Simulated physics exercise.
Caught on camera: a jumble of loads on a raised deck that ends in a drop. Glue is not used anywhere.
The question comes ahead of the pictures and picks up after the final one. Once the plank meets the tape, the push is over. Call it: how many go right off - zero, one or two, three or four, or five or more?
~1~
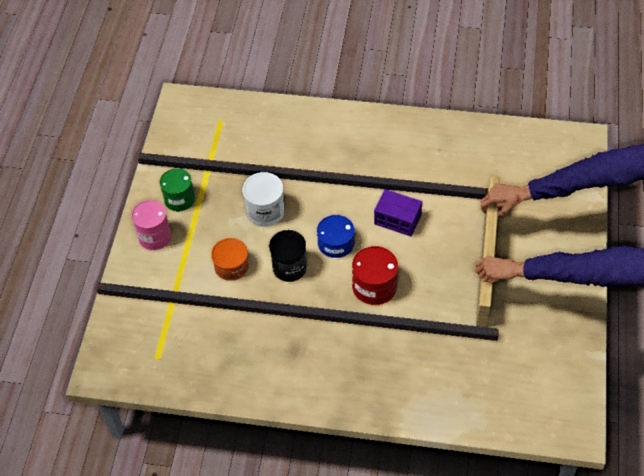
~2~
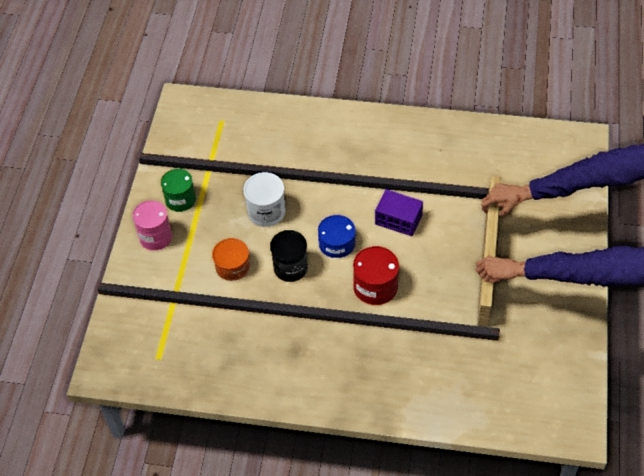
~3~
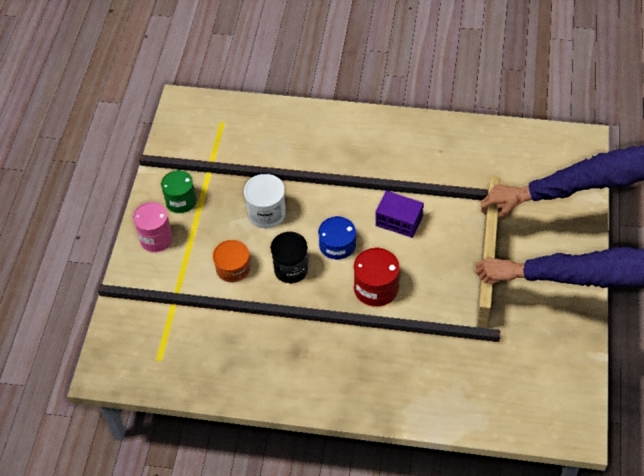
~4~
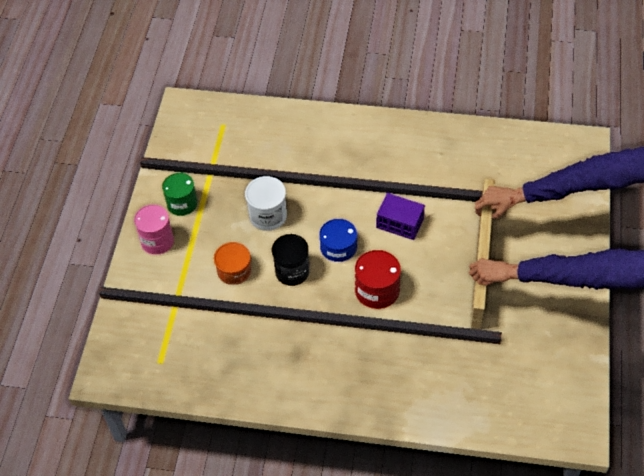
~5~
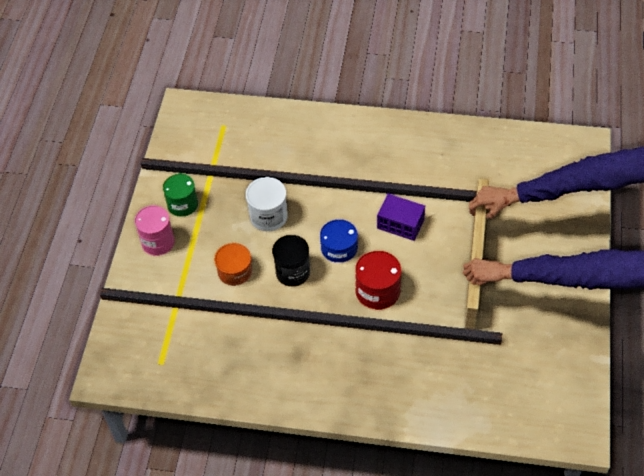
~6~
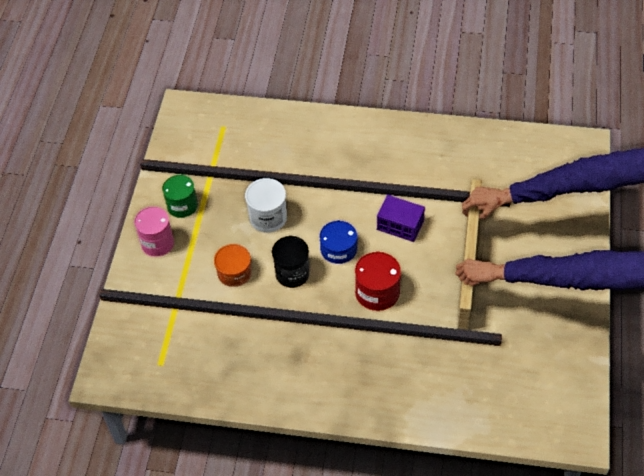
One or two go off.
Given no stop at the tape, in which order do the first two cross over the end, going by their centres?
That'd be the green canister, followed by the pink canister.
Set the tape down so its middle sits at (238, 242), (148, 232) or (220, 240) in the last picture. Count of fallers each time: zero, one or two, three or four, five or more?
Place one: Zero; place two: At least five; place three: No fall at all.
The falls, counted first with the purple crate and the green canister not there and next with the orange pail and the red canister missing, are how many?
First 1, then 1.
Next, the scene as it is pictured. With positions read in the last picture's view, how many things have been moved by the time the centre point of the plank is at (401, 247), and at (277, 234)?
I make it 2 at the first spot and 6 at the other.
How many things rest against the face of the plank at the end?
The count comes out at 3.
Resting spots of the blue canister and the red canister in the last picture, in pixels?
In order, first (176, 227), then (162, 257).
Early on, none off yet; pink canister at rest near (155, 232); green canister at rest near (180, 196); orange pail at rest near (233, 266).
A while later, none off yet; pink canister at rest near (155, 232); green canister at rest near (180, 196); orange pail travelled a little near (214, 263).
Further along, none off yet; pink canister travelled a little near (145, 229); green canister travelled about its own width near (158, 193); orange pail travelled well along near (160, 258).
Finally, the number that fall off is one or two; lost, green canister and pink canister.
